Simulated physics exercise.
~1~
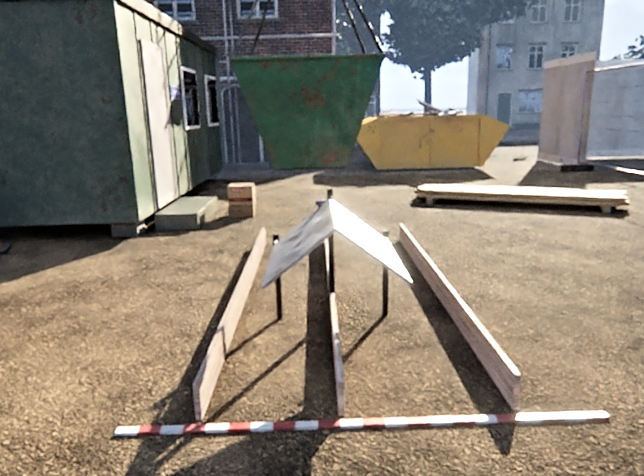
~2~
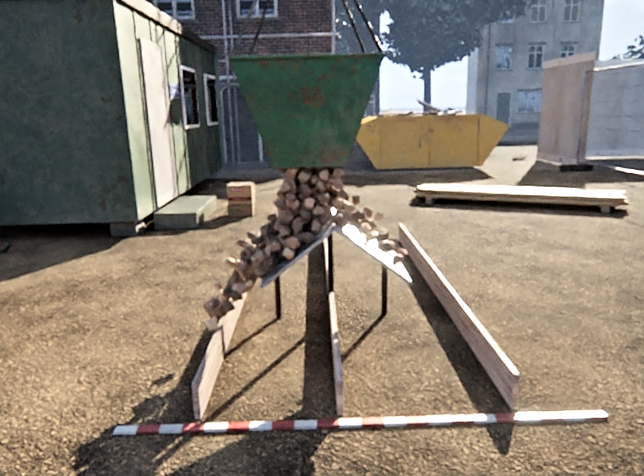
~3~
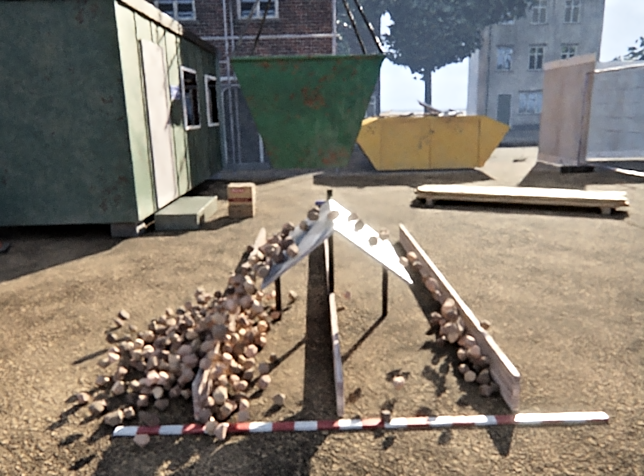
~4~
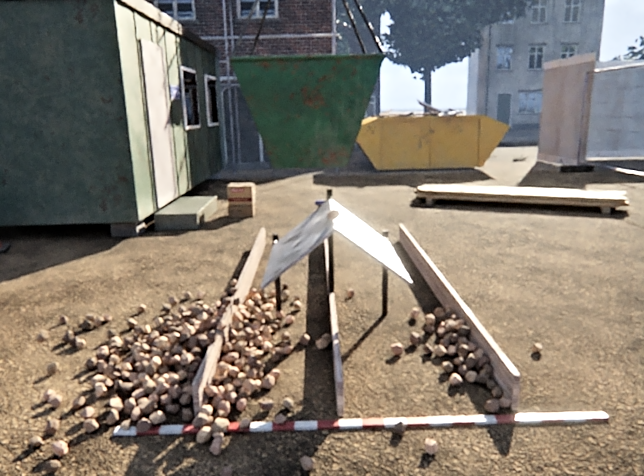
On a sunlit building yard, seen from the front by a slightly swaying camera, a green skip hangs above a peaked pair of pale steel slopes, with a green cabin to the left and a yellow skip behind. Three planks on edge mark off two bays, and a red-and-white staff lies across the front. Brown stones pour from the skip's bottom onto the peak, mostly spilling down the left slope. They tumble over the left plank and into both bays. Finally the skip hangs still, with over half the stones left of the bays, many in the left bay and a small heap in the right.
